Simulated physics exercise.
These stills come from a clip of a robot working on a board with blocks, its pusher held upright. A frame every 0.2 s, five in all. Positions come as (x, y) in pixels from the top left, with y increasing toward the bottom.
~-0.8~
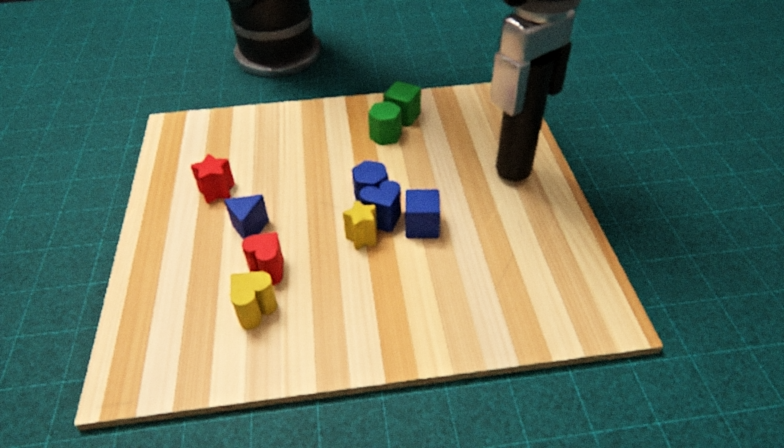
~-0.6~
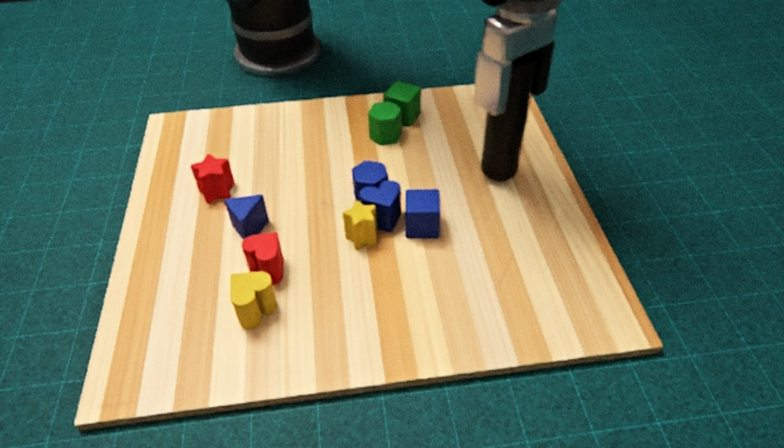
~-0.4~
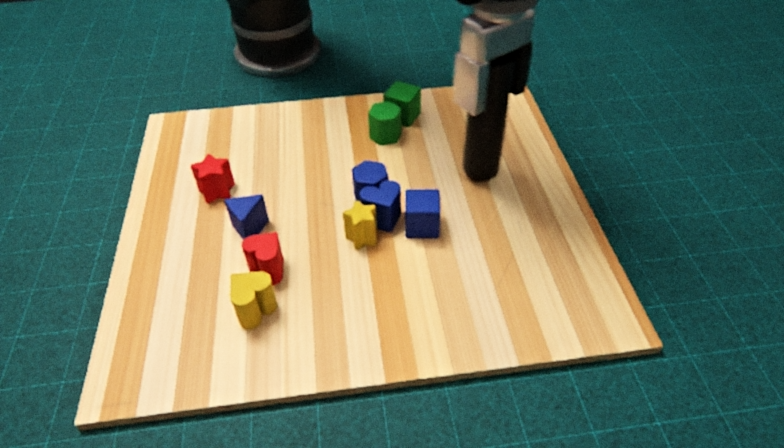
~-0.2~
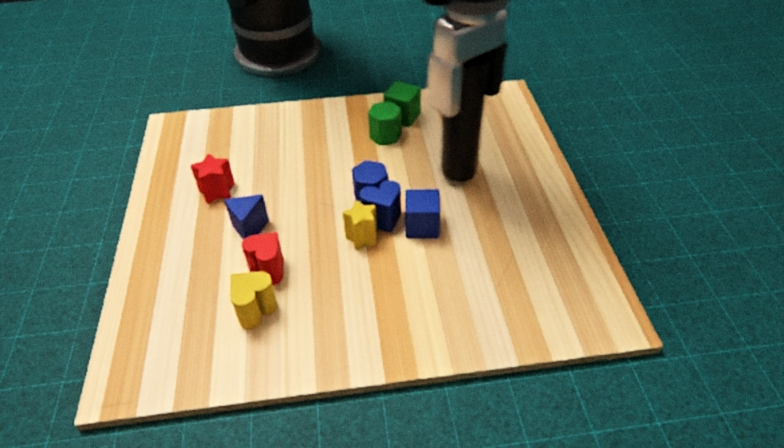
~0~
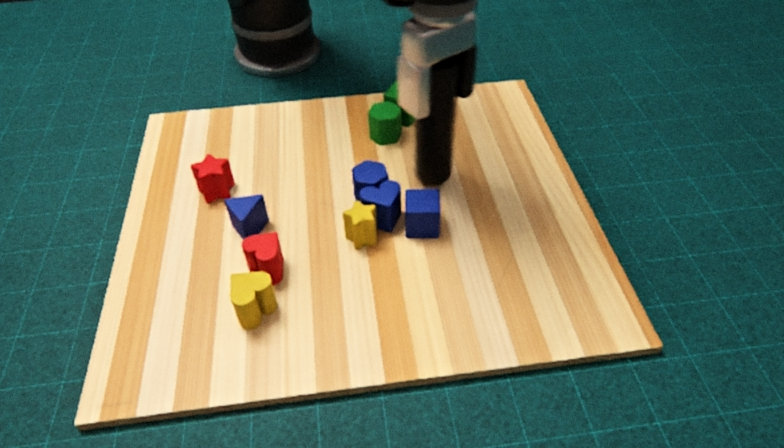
The video shows a robot's dark pusher moving steadily left across the upper right of a striped wooden board, passing in front of the green cube, while the red, yellow, blue and green blocks stay still.
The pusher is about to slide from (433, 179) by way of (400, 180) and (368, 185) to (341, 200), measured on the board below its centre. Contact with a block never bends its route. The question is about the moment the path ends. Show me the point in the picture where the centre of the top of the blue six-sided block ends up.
The middle of the upper face of the blue six-sided block will lie at about (331, 200) in the picture.
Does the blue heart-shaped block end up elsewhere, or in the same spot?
The blue heart-shaped block does not move.
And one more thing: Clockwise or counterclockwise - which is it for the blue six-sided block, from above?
It makes a counterclockwise turn.
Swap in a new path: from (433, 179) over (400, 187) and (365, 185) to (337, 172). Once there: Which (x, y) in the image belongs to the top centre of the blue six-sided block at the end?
In the picture, that point is around (338, 179).
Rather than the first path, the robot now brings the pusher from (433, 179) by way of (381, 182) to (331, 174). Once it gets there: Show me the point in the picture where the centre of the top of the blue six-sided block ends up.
Expect it around (348, 178).
What follows on the original path. One third of the way, pusher (398, 175); nothing pushed yet.
Two thirds of the way, pusher (367, 180); blue six-sided block (349, 182), turned 55° anticlockwise.
At the end, pusher (341, 195); blue six-sided block (331, 200), turned 75° anticlockwise; blue heart-shaped block still.
